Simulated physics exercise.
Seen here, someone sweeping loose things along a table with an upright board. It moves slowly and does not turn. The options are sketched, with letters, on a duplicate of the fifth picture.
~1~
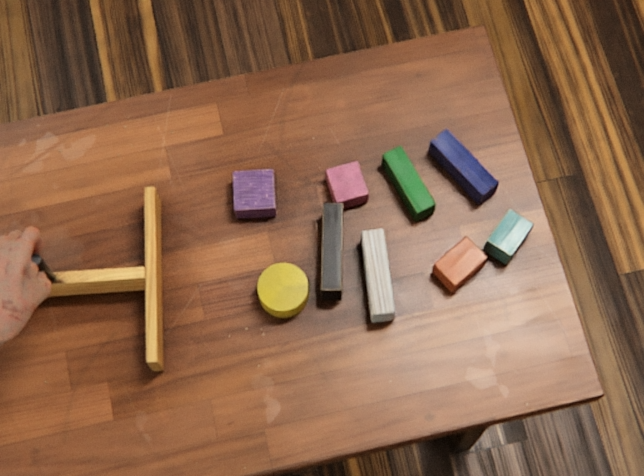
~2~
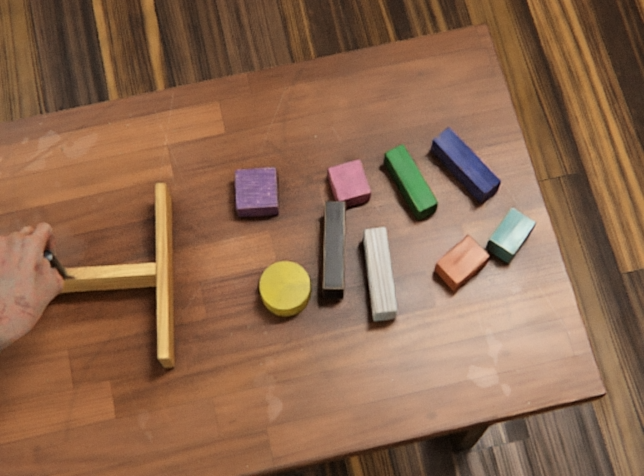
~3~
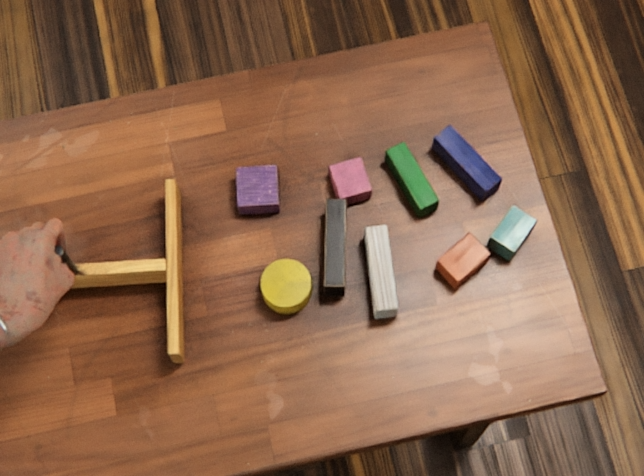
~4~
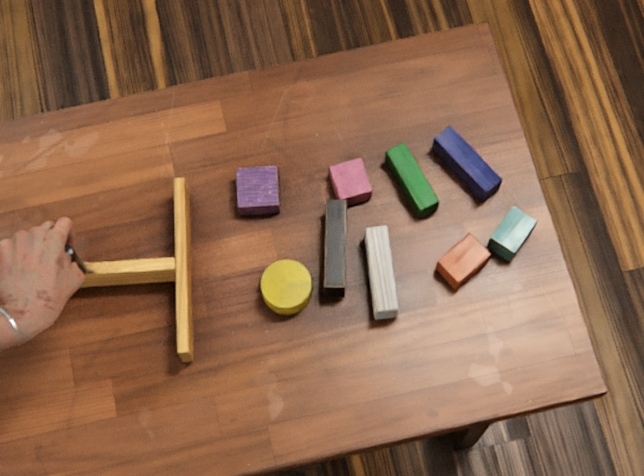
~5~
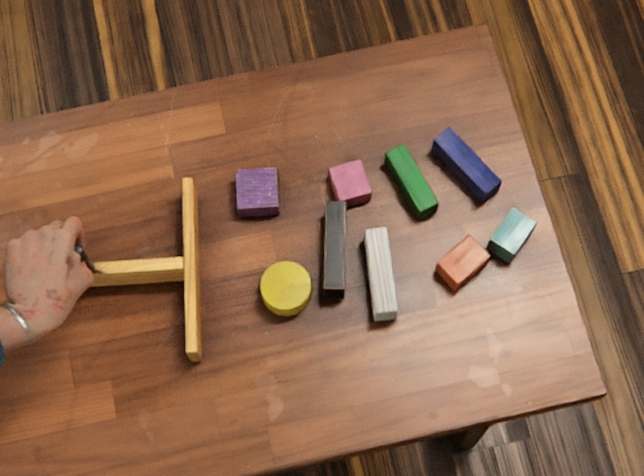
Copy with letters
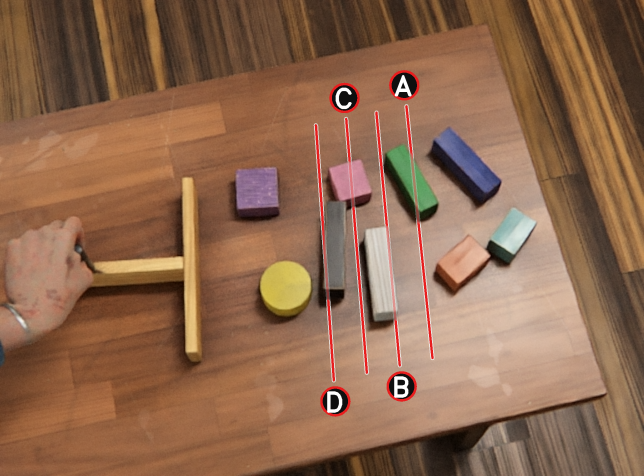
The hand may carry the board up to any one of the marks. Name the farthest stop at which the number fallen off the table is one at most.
A is the last line within the limit.
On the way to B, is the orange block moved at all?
Yes.
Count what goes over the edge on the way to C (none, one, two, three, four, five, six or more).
By then, none.
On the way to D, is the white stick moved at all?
Yes.
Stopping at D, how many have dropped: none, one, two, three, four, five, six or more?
The count is none.
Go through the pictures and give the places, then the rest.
Black bar (332, 251); orange block (460, 264); green stick (408, 184), in the first picture.
Board (161, 268); purple block (257, 192), in the second picture.
Board (171, 264); white stick (381, 272), in the third picture.
Board (181, 263); turquoise block (512, 234), in the fourth picture.
Board (189, 262); black bar (335, 250); orange block (463, 263); green stick (411, 182), in the fifth picture.
On the marked copy, A at (419, 227); B at (388, 233); C at (356, 240); D at (325, 247).
Following A. Soon after the start, board (272, 244); purple block (296, 185); yellow tin (307, 287).
Later, board (356, 226); turquoise block (522, 232); blue bar (473, 162).
In the end, board (416, 213); turquoise block (546, 222); blue bar (522, 153); none fallen.
As for the rest, B is within the limit but short; C is within the limit but short; D is within the limit but short.
